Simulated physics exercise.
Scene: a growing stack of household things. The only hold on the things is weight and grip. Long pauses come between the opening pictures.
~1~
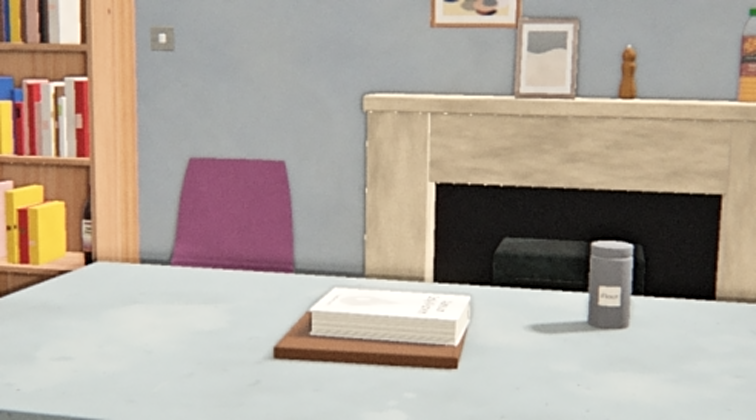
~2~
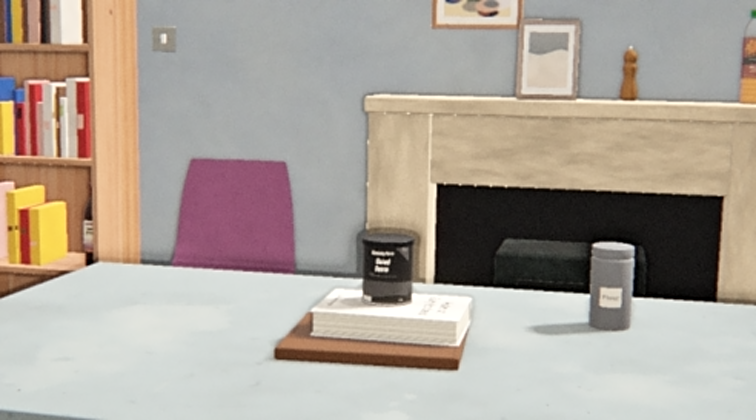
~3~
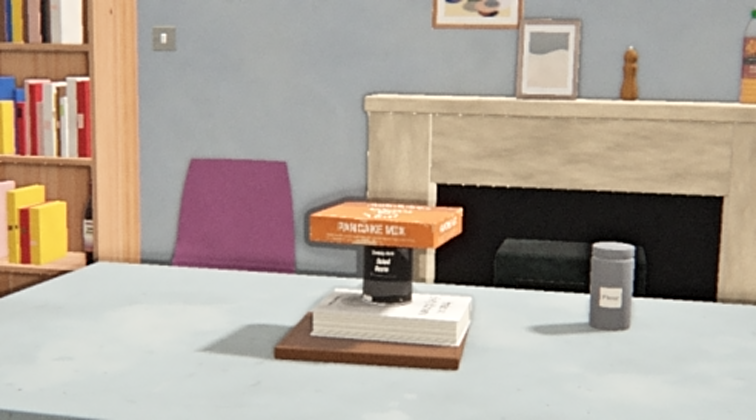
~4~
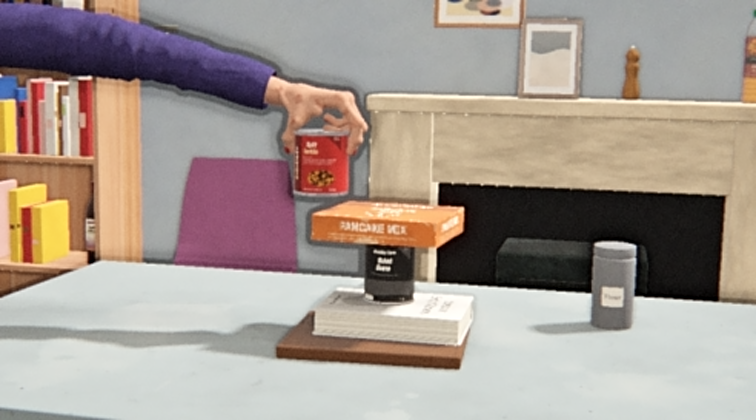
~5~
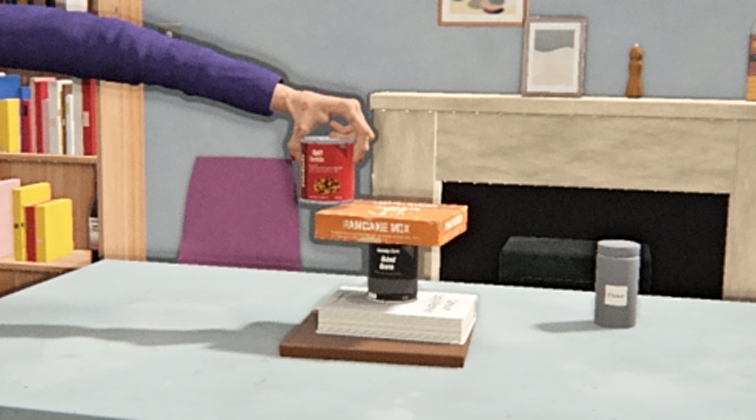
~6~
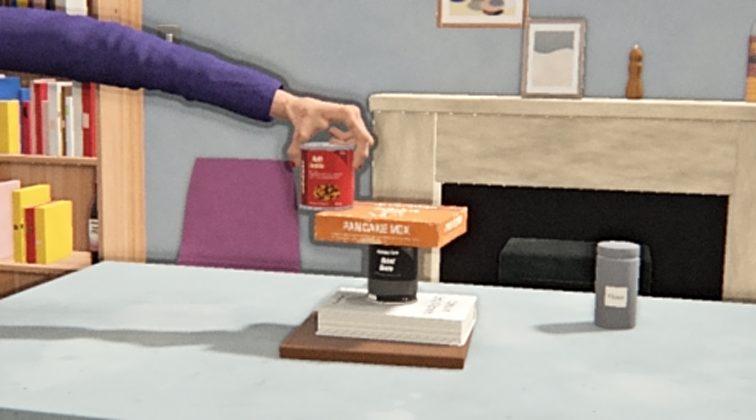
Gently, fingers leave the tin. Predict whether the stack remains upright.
It does not remain steady.
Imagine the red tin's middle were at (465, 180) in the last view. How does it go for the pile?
The pile tumbles.
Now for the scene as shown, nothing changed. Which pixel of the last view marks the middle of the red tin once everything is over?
I'd point to roughly (226, 291).
Then, 0.40 s after the last picture, red tin now fallen; orange packet tipped 46° from how it was.
Then, 0.60 s after the last picture, orange packet now fallen.
At rest, fallen, orange packet and red tin; the other 4 in place. Seen from the same camera at the end, red tin near (226, 291). The pile loses its balance.
